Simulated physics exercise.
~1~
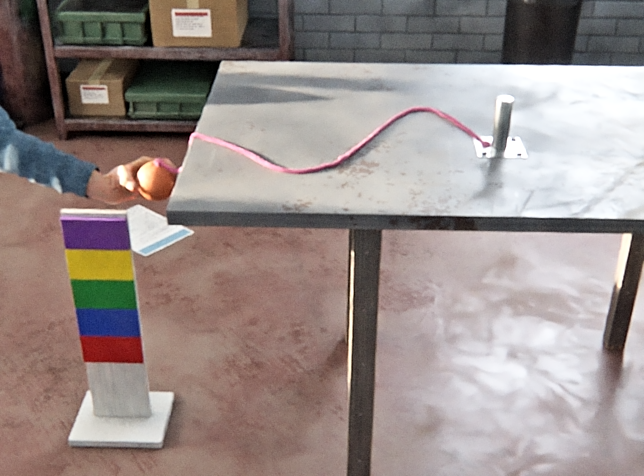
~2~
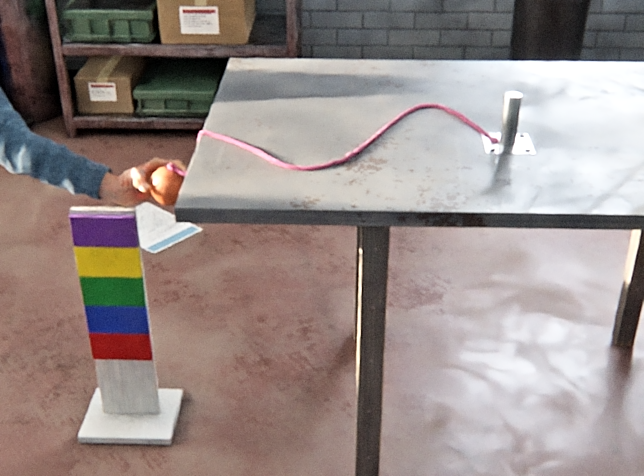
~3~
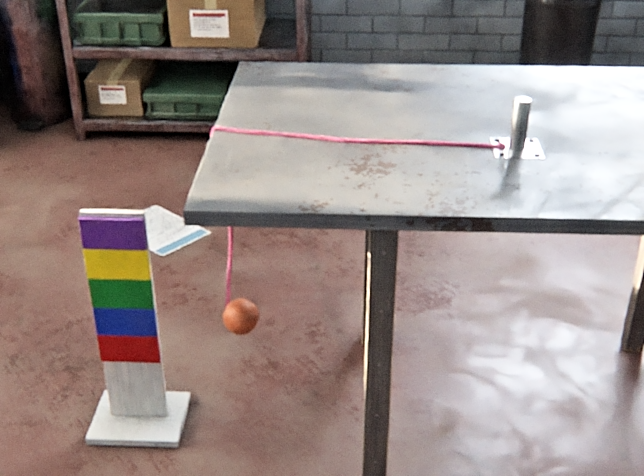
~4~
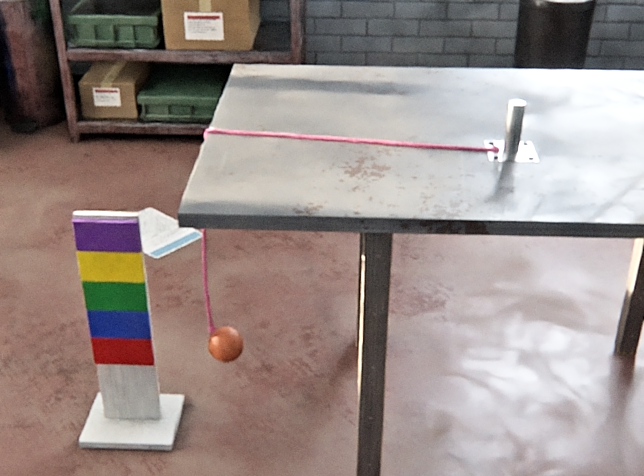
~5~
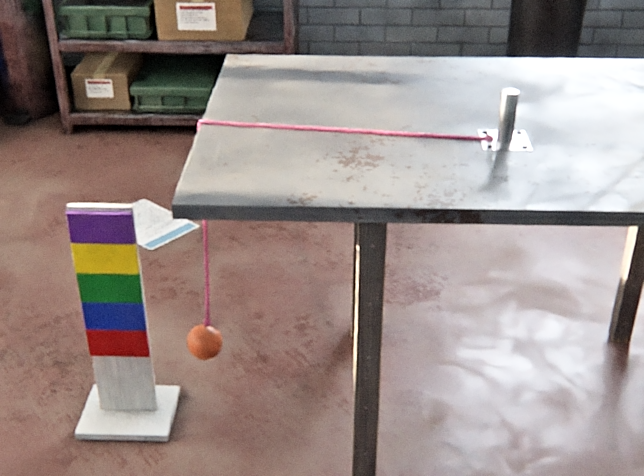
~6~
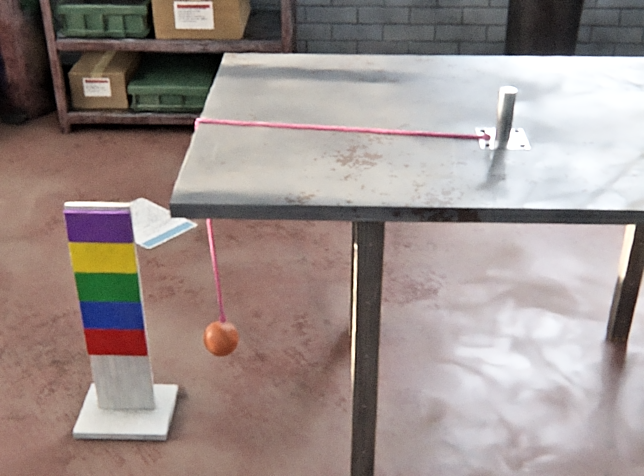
In a workshop with a reddish floor and a grey brick wall, a slightly swaying camera looks down on a metal table. A pink cord runs in loose curves from a post bolted on the right to an orange ball held by a hand at the left edge. Beside it stands a white board banded purple, yellow, green, blue and red from top to bottom. The hand lets go, and the ball drops below the tabletop, pulling the cord straight. It swings slightly left, then right, and ends hanging level with the red band.
